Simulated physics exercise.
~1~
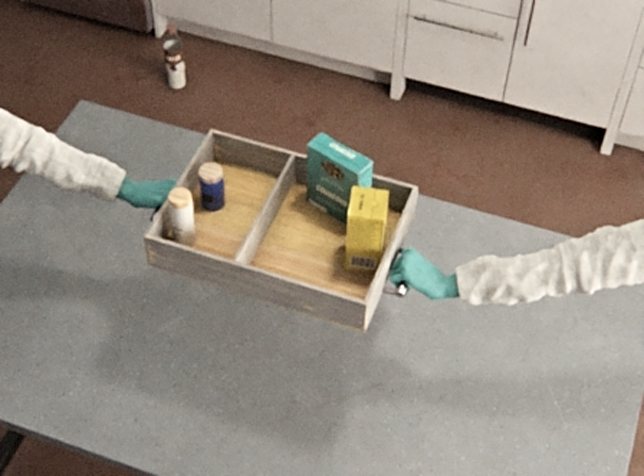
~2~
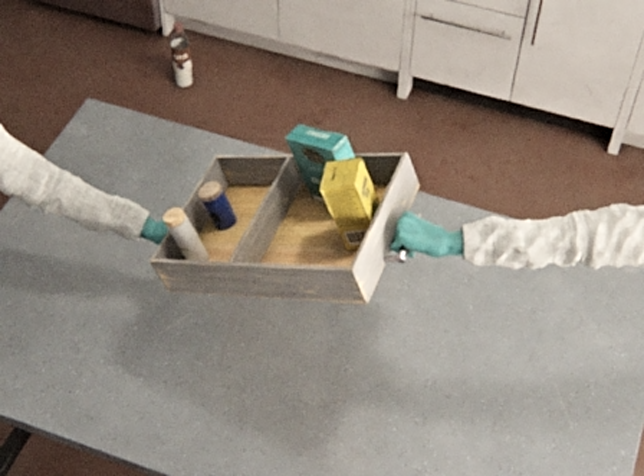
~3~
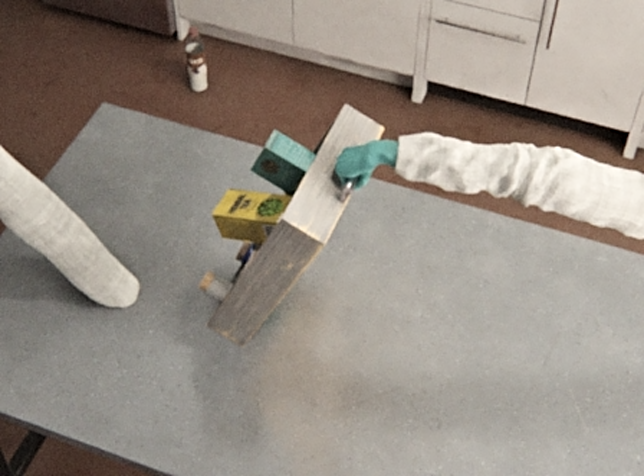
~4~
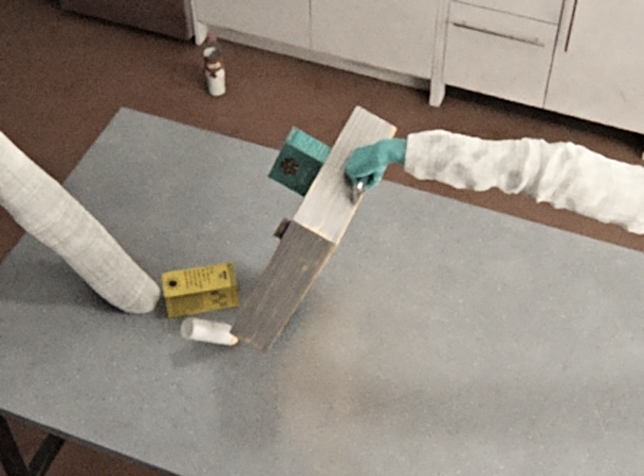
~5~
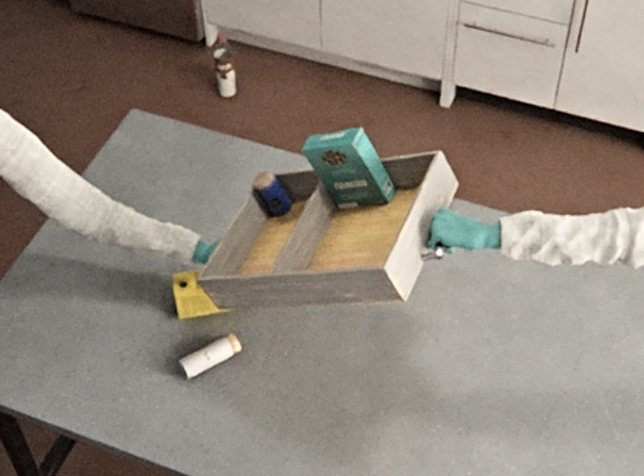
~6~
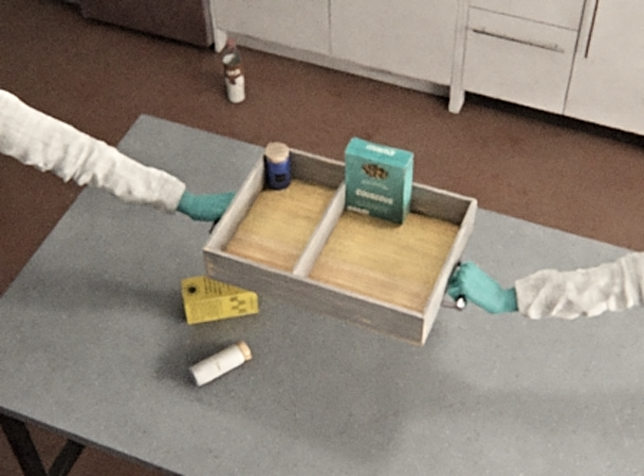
Gloved hands tip a wooden crate steeply left, spilling two of four items, then level it.
